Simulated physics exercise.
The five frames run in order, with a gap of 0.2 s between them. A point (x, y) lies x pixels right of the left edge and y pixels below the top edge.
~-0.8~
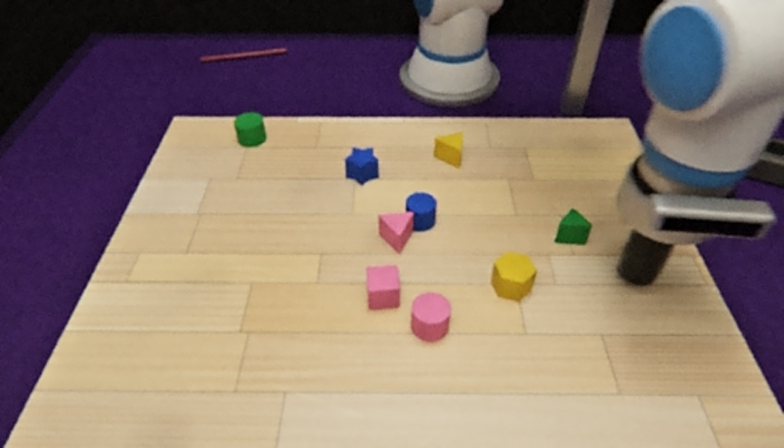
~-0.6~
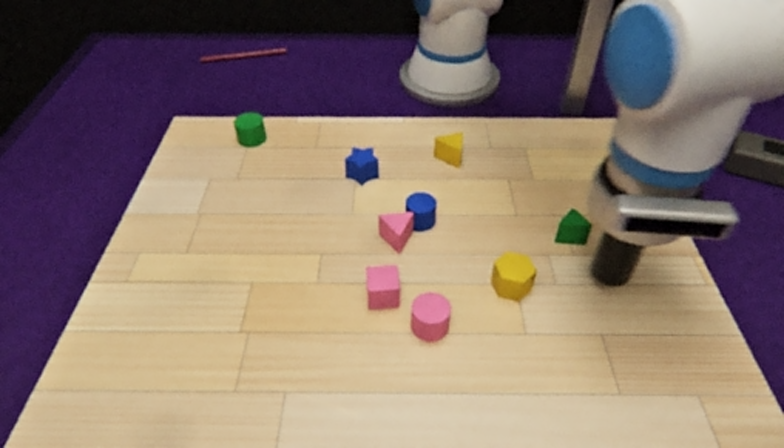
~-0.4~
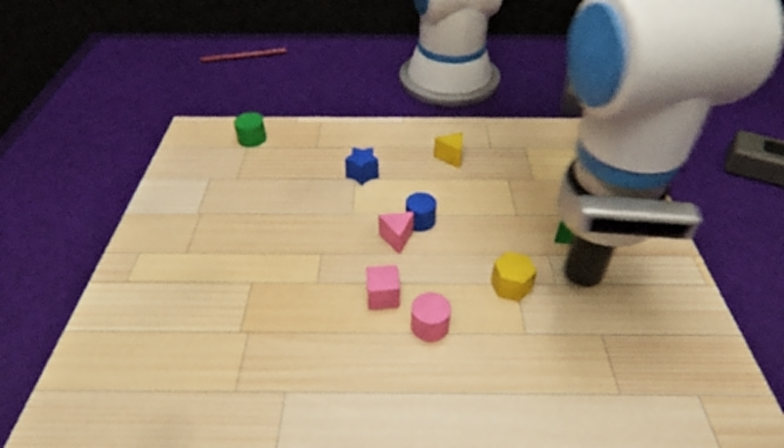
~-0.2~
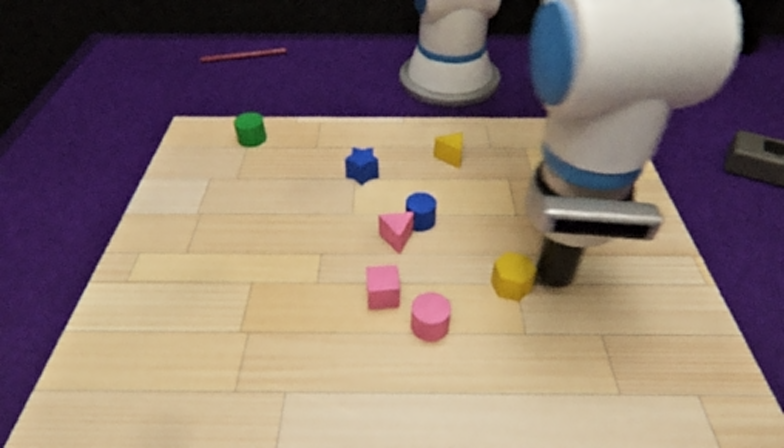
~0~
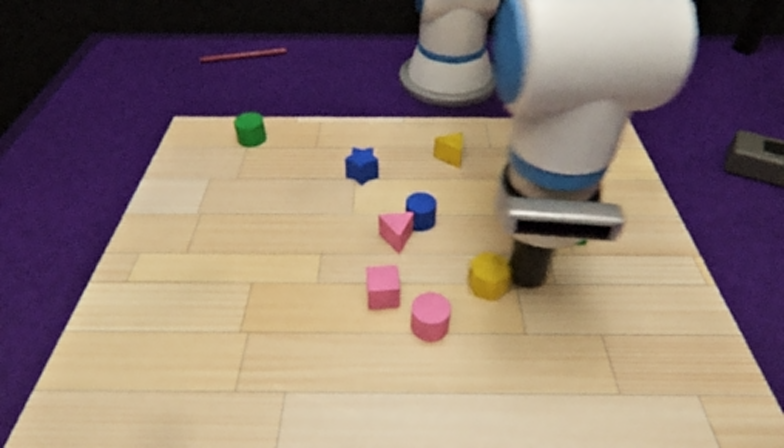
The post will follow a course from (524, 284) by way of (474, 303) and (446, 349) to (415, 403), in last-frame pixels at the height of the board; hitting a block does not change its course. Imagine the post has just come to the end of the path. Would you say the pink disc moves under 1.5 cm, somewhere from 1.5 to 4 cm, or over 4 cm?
Travels 1.5 to 4 cm.
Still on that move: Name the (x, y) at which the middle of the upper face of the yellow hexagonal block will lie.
Pixel (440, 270).
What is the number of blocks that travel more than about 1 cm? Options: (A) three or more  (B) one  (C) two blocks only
I choose C.
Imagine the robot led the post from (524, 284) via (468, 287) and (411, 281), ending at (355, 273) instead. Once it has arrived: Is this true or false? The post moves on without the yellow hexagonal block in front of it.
That is false.
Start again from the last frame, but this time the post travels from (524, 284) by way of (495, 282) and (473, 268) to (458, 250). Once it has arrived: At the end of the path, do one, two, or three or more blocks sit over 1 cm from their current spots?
The push moves one block more than 1 cm.
The first path, step by step. One third of the way, post (476, 293); yellow hexagonal block (441, 270), turned 40° clockwise.
Two thirds of the way, post (447, 340); pink disc (406, 322); yellow hexagonal block (440, 270), turned 40° clockwise.
At the end, post (415, 393); pink square piece still; pink disc (404, 324); yellow hexagonal block (440, 270), turned 40° clockwise.
